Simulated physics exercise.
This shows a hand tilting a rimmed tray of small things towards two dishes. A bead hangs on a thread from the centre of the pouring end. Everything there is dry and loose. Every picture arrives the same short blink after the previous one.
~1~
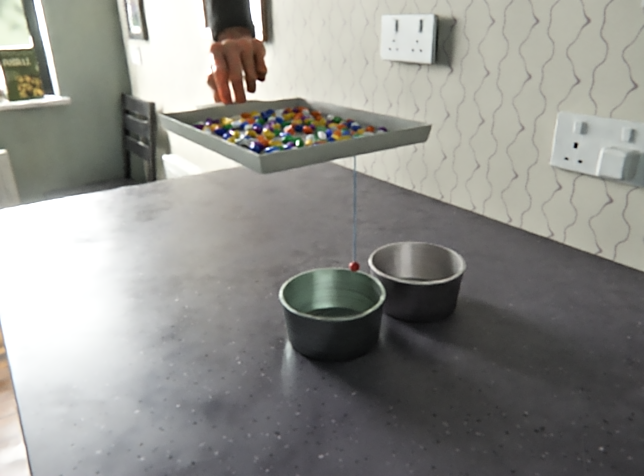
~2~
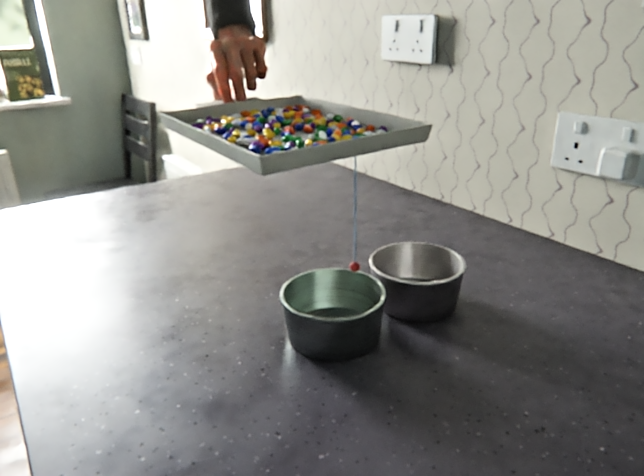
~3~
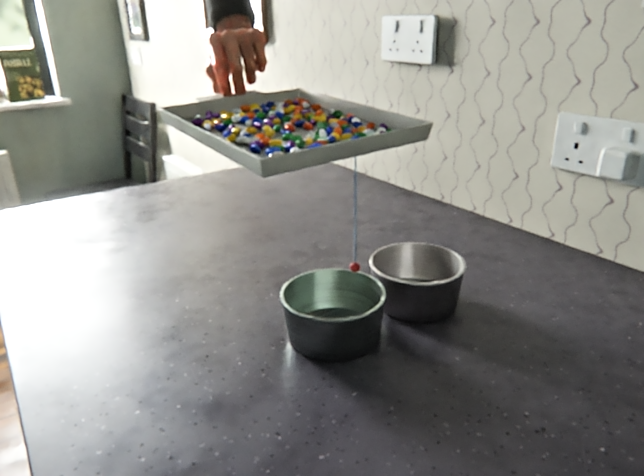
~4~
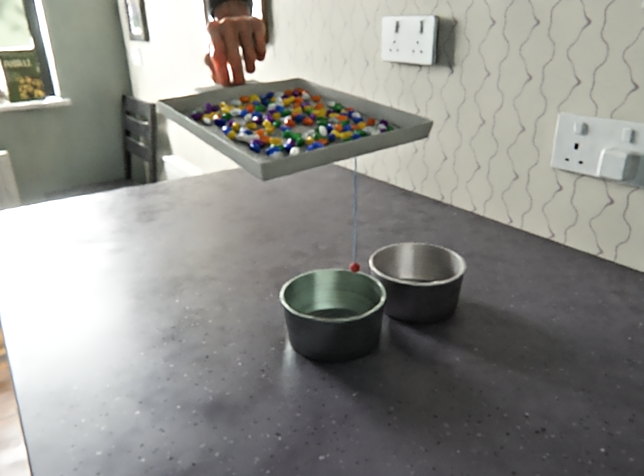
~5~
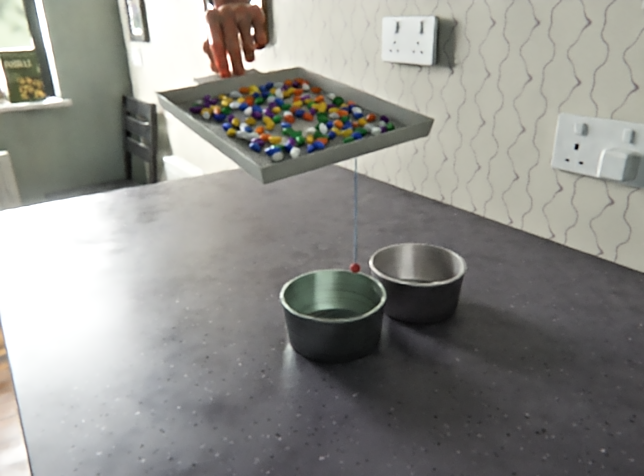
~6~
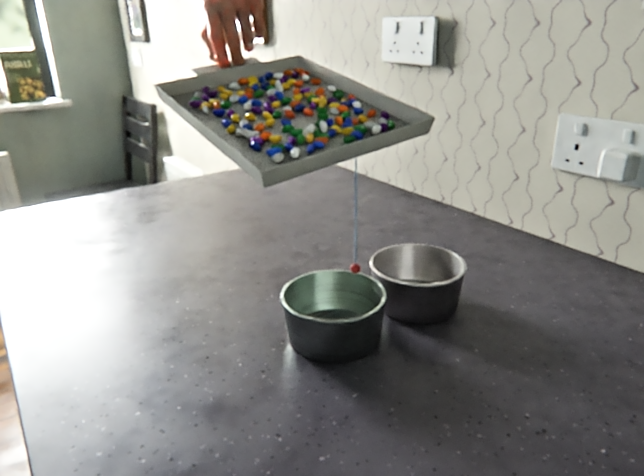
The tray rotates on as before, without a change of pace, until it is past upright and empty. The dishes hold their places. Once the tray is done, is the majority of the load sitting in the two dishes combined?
The dishes gather below half.
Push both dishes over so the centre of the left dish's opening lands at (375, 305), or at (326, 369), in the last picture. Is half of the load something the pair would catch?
Taking the tries in order: A minor share, followed by a minor share.
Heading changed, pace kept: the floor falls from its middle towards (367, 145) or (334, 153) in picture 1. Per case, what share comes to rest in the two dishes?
First case around 80 per cent, second case 20 per cent.
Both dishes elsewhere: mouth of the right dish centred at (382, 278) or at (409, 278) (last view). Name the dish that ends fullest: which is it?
For the first placement, the left-side one; for the second placement, the left-side one.
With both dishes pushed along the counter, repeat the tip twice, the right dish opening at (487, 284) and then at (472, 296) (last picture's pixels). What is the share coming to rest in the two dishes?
Near 0 % and 10 %.
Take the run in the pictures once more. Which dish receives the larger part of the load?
That's going to be the left-positioned one.
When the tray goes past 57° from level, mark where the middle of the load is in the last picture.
Near (296, 134).
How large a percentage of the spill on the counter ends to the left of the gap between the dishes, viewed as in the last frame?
Near 90 per cent.
Soon, tray tipped steeply; nearly all on the tray; a stray few in the air.
A while on, tray tipped right over; most on the tray; a stray few in the left dish; a small part outside both; a small part in the air.
Towards the end, tray tipped past a quarter turn; about a third in the left dish; about two thirds outside both.
Finally, tray tipped past a quarter turn; about a third in the left dish; none in the right dish; about two thirds outside both.
